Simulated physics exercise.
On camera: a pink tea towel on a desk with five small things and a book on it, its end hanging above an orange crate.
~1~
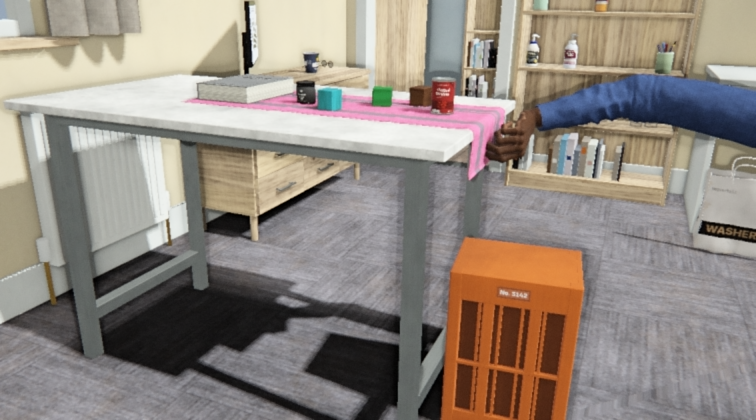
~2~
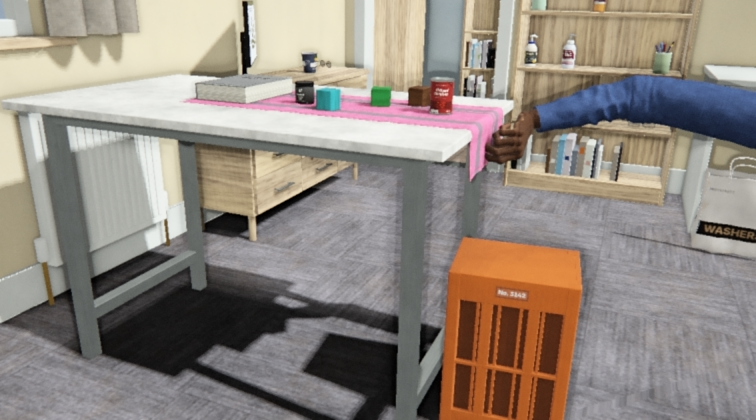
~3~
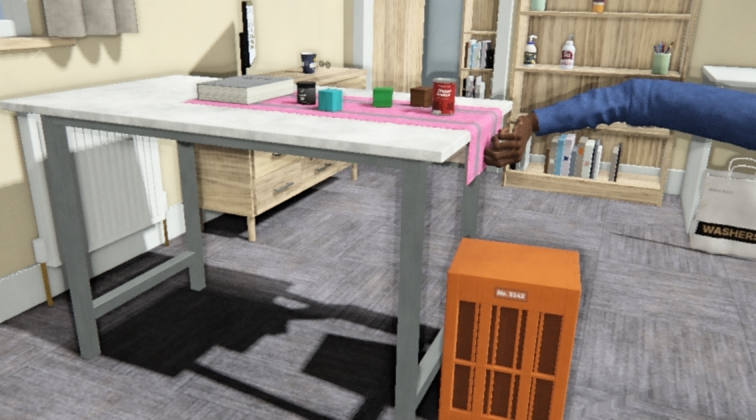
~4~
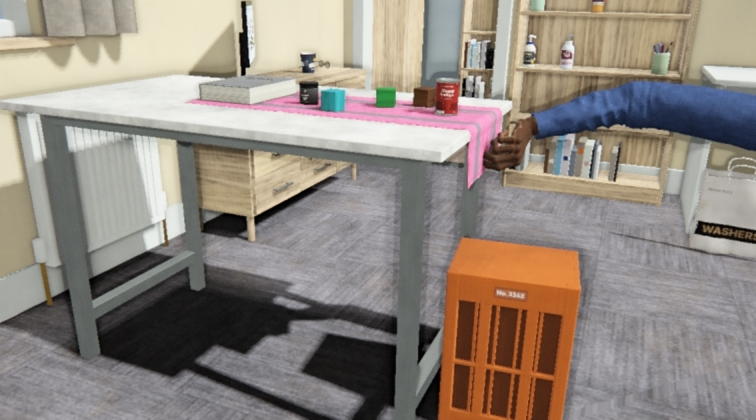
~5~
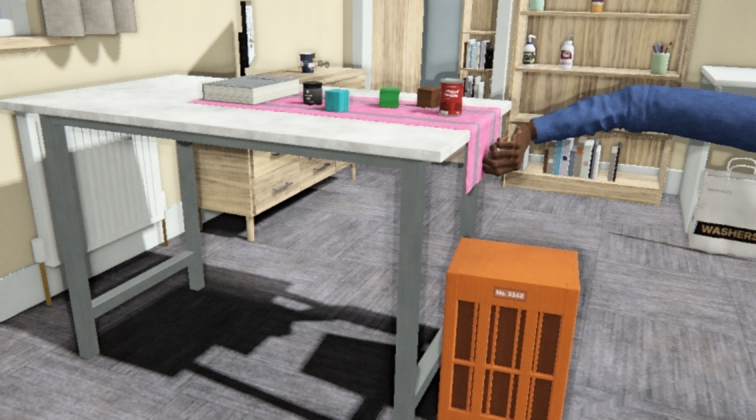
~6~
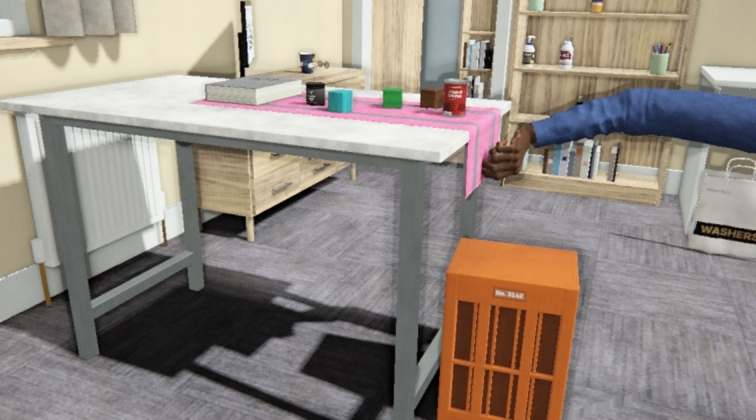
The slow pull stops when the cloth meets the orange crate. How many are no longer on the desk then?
The answer is two.
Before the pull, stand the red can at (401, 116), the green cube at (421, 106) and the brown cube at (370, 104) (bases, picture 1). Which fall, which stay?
The red can goes over, the green cube is carried off, the brown cube stays on.
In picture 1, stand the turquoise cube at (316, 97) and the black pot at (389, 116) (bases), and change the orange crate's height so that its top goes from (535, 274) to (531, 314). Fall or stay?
The turquoise cube stays on; the black pot drops off.
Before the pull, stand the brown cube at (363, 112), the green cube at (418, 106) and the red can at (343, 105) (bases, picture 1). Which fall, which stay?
The brown cube survives; the green cube is carried off; the red can survives.
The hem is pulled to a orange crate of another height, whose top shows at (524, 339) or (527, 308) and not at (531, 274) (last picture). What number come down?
Over the edge go 4 and 3.
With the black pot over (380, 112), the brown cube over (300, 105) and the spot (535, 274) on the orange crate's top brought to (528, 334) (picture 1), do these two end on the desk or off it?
The black pot tumbles off; the brown cube holds on.
Soon after, hem near (481, 205); all still up.
Then, hem near (479, 243); red can and brown cube gone.
Further on, hem on the crate; red can and brown cube gone.
At rest, hem on the crate; red can and brown cube gone. Over the edge go two.
